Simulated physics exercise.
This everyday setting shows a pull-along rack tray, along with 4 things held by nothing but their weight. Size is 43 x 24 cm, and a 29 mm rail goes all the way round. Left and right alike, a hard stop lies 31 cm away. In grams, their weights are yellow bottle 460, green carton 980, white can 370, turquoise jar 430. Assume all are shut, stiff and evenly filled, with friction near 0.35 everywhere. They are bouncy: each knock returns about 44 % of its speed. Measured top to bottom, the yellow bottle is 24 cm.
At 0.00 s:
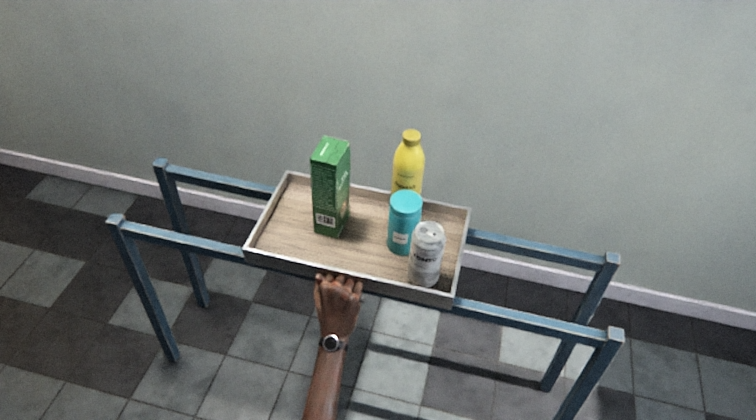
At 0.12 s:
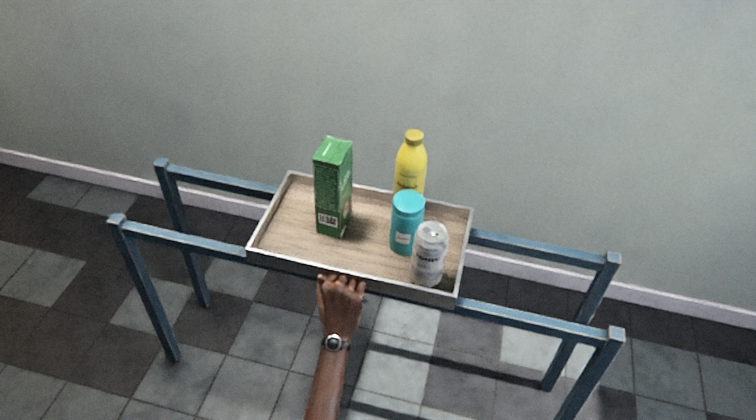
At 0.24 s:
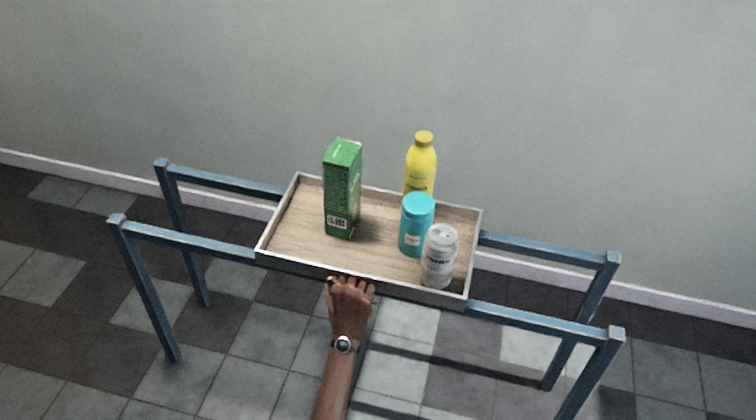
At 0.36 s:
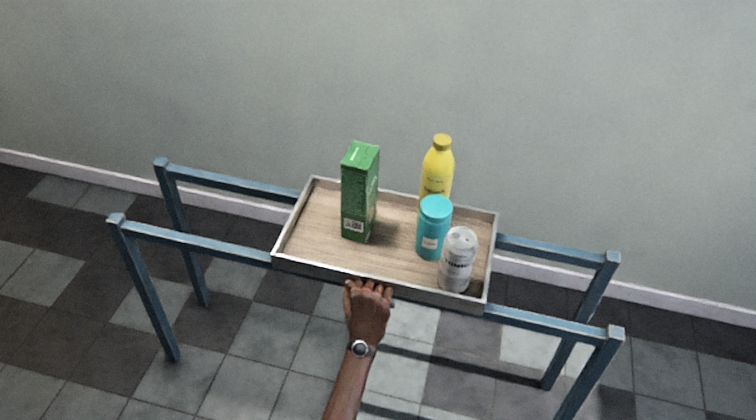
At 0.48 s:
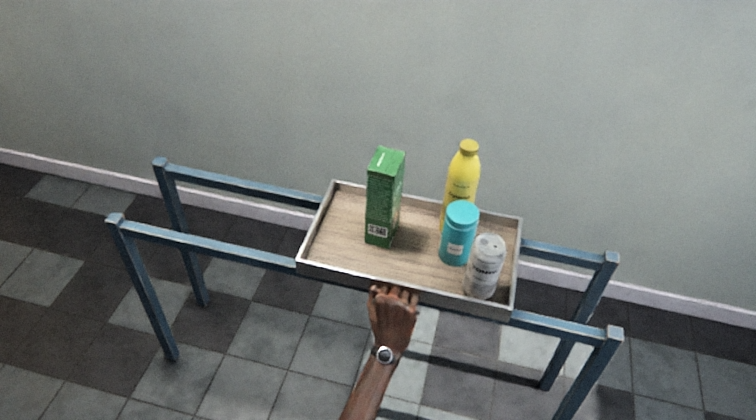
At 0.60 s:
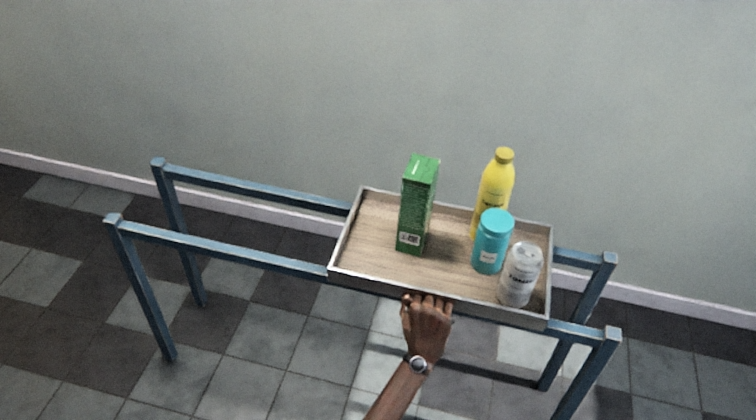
To begin with, a hand wearing a watch grips the front edge of a tray resting on two blue rails, with a green carton, yellow bottle, turquoise jar and white can on it. The hand then slides the tray steadily to the right along the rails, the four items riding upright with it.
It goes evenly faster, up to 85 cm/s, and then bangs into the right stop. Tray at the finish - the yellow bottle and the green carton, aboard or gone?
Yellow bottle gone, green carton aboard.
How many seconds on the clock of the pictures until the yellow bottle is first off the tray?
Around 1.1 s on the clock.
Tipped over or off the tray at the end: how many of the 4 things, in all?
The tally is 2.
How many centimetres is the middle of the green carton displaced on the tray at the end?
Net distance near 15 cm.
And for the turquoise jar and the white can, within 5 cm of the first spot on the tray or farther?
As for the turquoise jar, it winds up somewhere else, and the white can remains where it was.
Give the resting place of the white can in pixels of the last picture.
It comes to rest somewhere around (588, 292).
After 0.90 s, tray moved 31 cm right; green carton 19° off upright near (515, 227); yellow bottle 13° off upright near (594, 216); white can 20° off upright.
After 1.20 s, tray moved 31 cm right; yellow bottle now off the tray; green carton 42° off upright near (546, 239); white can 21° off upright.
After 1.40 s, tray moved 31 cm right; green carton 42° off upright near (546, 239); turquoise jar moved 9 cm.
In the end (2.2 s), off the tray, yellow bottle; toppled on the tray, green carton; not toppled but over 5 cm from the start, turquoise jar; the last one under 5 cm from the start. In the last view, green carton near (546, 239).
